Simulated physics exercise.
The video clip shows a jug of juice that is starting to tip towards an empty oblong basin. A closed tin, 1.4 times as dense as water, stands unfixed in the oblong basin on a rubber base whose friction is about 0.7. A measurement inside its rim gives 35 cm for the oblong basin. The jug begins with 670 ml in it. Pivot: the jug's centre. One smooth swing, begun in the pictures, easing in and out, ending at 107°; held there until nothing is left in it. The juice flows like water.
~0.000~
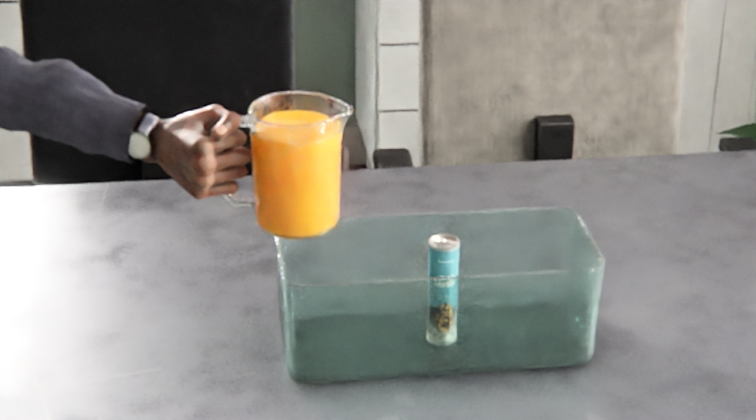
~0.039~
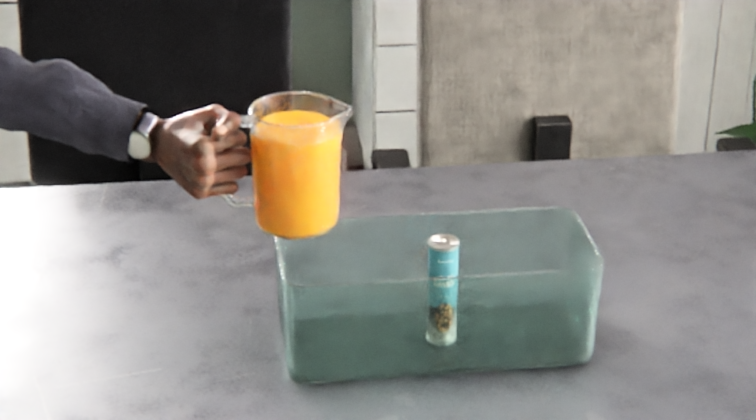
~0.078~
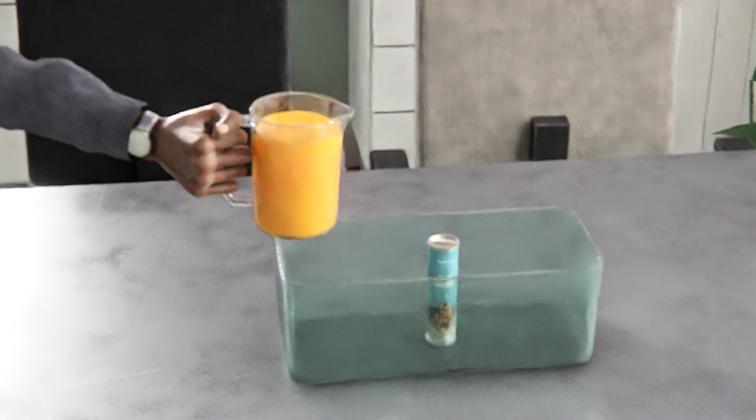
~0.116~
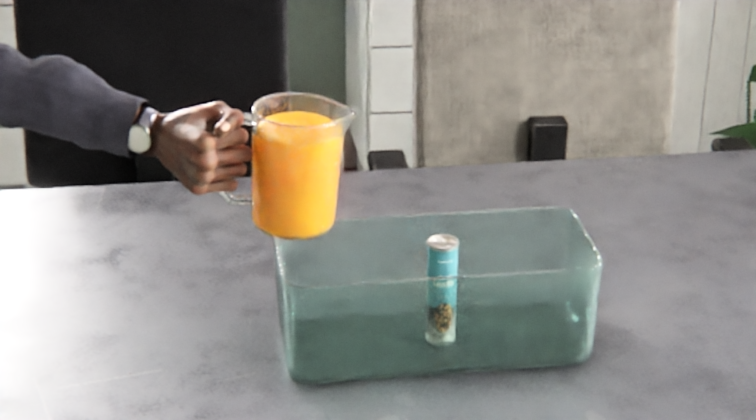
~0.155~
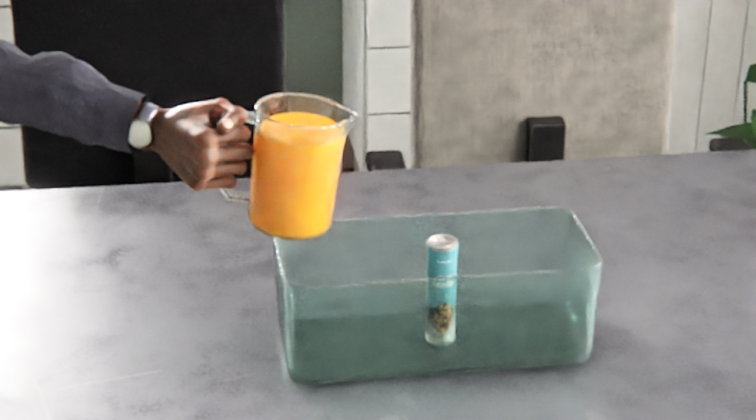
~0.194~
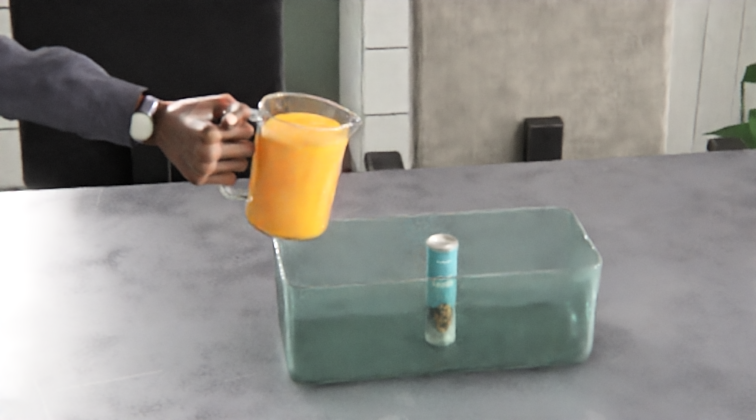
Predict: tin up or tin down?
It is not overturned.
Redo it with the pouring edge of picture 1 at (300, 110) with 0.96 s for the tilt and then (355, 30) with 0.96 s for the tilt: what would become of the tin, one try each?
Run one: It does not tip. Run two: It tumbles.
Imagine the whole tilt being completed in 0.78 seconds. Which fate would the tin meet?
Result: Tin still standing.
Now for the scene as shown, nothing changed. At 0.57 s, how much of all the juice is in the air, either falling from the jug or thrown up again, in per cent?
Near 12 per cent of it all.
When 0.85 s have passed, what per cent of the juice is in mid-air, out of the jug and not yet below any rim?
Around 16 per cent of the liquid is in flight.
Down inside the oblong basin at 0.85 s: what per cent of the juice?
Around 52 parts in a hundred.
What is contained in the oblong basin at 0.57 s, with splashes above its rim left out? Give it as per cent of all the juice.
4 %, roughly.
Then, 0.57 s in, the tilt is 70° and 84 per cent is still to pour; the tin stands where it began.
Then, 0.85 s in, the tilt is 104° and 33 per cent is still to pour; the tin stands where it began.
Then, 1.14 s in, the tilt is 107° and 3 per cent is still to pour; the tin stands where it began.
Then, 1.46 s in, the tilt is 107° and 0 per cent is still to pour; the tin stands where it began.
Finally, the tin stands where it began.
